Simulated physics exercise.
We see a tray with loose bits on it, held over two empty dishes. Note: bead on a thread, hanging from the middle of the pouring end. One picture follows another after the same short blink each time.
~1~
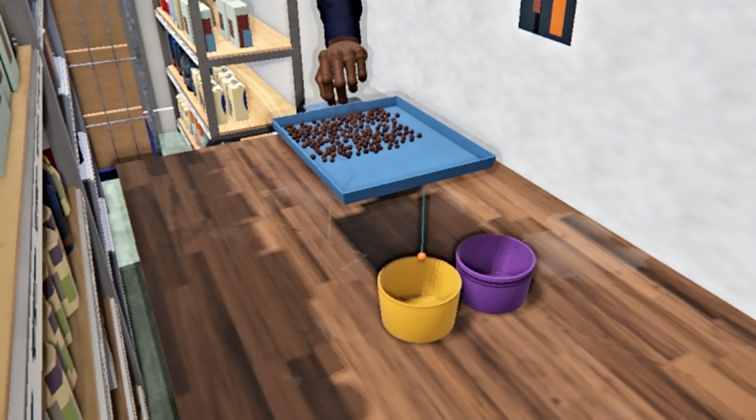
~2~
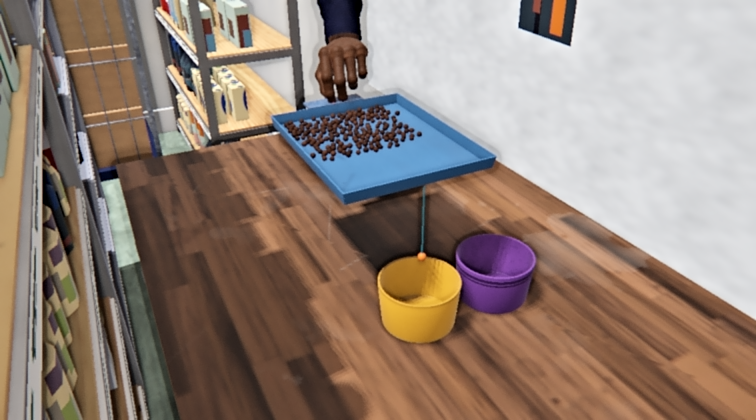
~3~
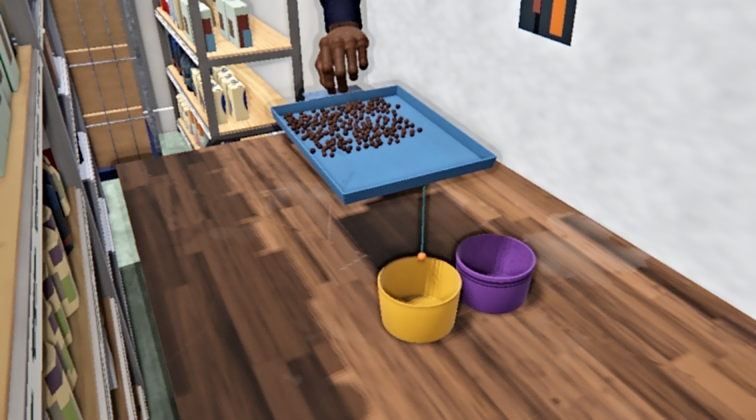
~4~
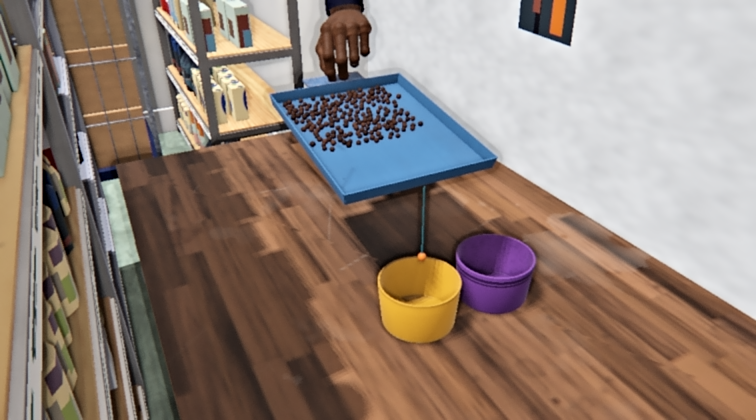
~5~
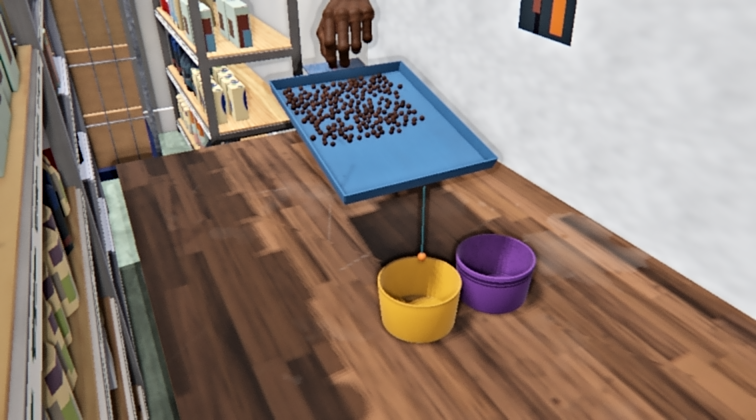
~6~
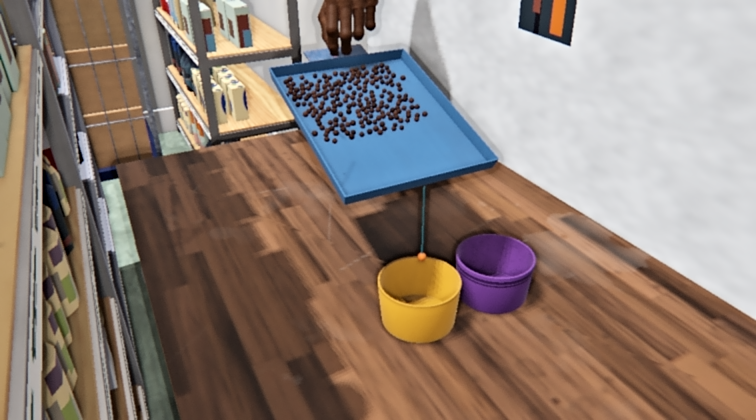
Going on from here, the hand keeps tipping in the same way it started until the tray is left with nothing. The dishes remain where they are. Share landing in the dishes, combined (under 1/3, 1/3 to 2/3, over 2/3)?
So the dishes end up with a third up to two thirds of the load.
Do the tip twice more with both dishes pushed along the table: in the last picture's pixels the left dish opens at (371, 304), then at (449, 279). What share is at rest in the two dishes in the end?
First placement: Some 80 %; second placement: Some 50 %.
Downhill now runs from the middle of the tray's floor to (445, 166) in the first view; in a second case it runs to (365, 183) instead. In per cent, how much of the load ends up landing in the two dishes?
That comes to 90 per cent the first time and 0 per cent the second.
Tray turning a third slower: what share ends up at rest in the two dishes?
It would be close to 60 per cent.
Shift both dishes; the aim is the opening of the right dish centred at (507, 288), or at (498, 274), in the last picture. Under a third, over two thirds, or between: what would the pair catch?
Try 1 - in the middle band; try 2 - above two thirds.
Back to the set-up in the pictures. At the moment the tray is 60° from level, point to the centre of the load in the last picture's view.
In the last view, the load is centred near (415, 182).
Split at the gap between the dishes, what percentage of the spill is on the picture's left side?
About 50 per cent.
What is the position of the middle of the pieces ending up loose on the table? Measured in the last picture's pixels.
Close to pixel (430, 387) in the last view.
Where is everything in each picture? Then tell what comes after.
In the first picture, corners of the pouring end near (345, 192) and (493, 155), level; middle of the load near (350, 132), allspice berries; left dish near (440, 320); right dish near (518, 292); bead on its thread near (422, 257).
In the second picture, corners of the pouring end near (345, 192) and (493, 156), level; middle of the load near (350, 130).
In the third picture, corners of the pouring end near (345, 192) and (494, 156), tipped barely, level across its low end; middle of the load near (350, 123).
In the fourth picture, corners of the pouring end near (345, 193) and (494, 156), tipped a little, level across its low end; middle of the load near (350, 114).
In the fifth picture, corners of the pouring end near (346, 193) and (495, 157), tipped a little, level across its low end; middle of the load near (351, 105).
In the sixth picture, corners of the pouring end near (346, 194) and (496, 158), tipped clearly, level across its low end; middle of the load near (353, 98), a little on the move; left dish near (440, 320); right dish near (518, 292).
Shortly afterwards, tray tipped steeply; near two thirds on the tray; only a few in the left dish; only a few outside both; near a quarter in the air.
Next, tray tipped right over; near half on the tray; a little in the left dish; only a few in the right dish; near a quarter outside both; a little in the air.
Some moments later, tray tipped past a quarter turn; near a third in the left dish; a little in the right dish; near half outside both.
In the end, tray tipped past a quarter turn; near a third in the left dish; a little in the right dish; near half outside both.
